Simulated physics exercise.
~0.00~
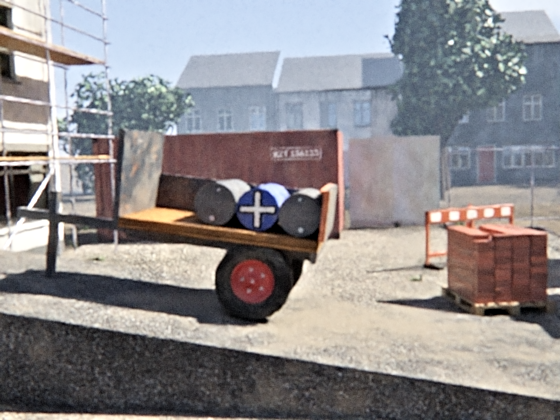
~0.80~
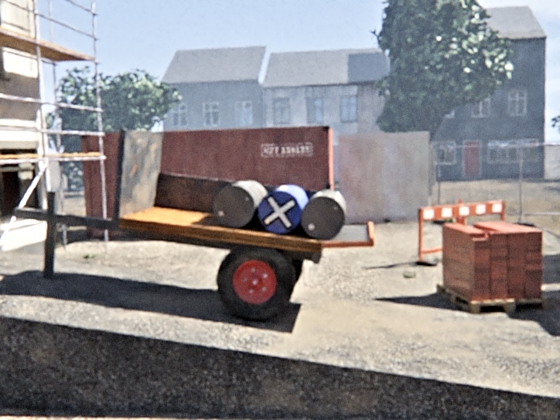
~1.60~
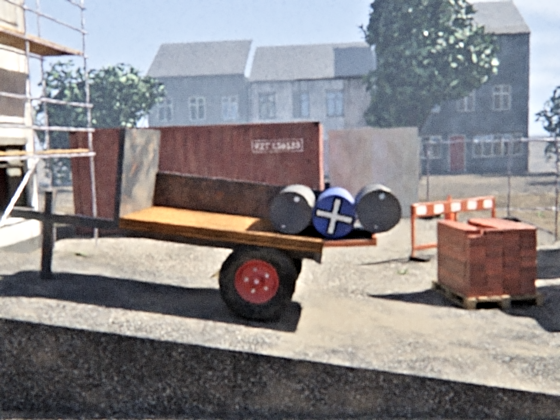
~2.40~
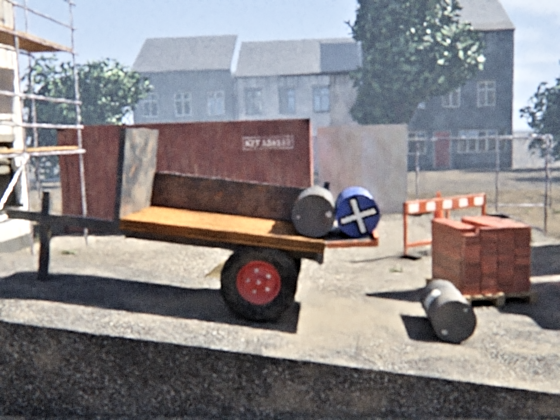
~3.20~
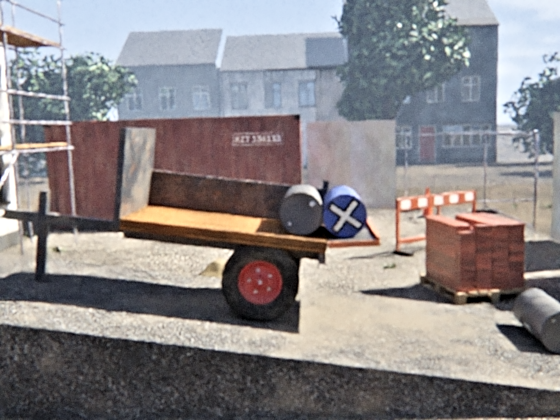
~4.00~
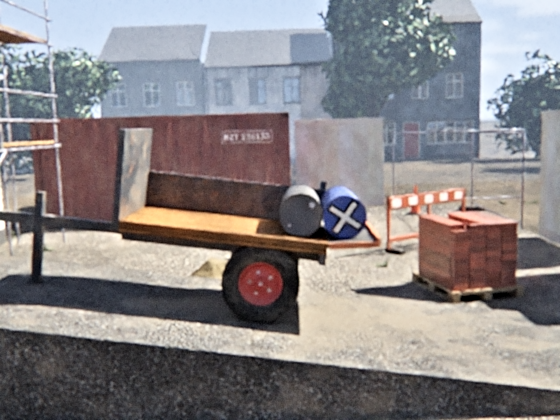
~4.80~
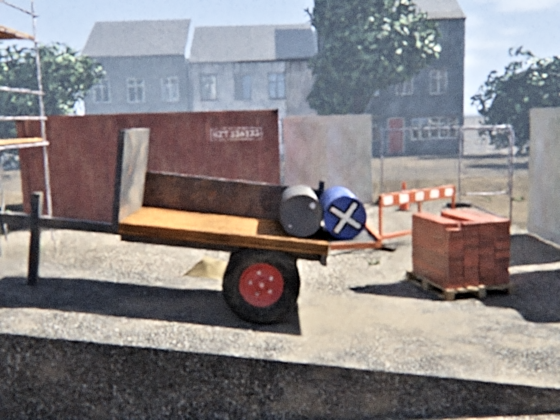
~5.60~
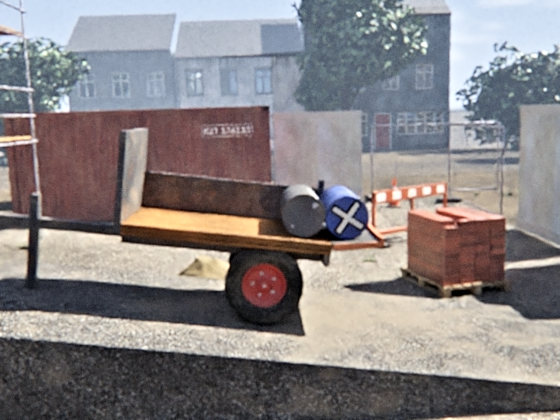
On a sunlit gravel yard seen from the side, with grey houses, trees and scaffolding behind, a wooden trailer slopes down to the right. Three drums lie on its bed, a blue one with a white cross between two dark grey ones, and a stack of red bricks stands to the right. The tailgate drops open and the drums roll right towards it. The leading grey drum falls to the ground and rolls away past the bricks. The blue drum rolls onto the lowered gate, shifts back left slightly, and rests there against the remaining grey drum.
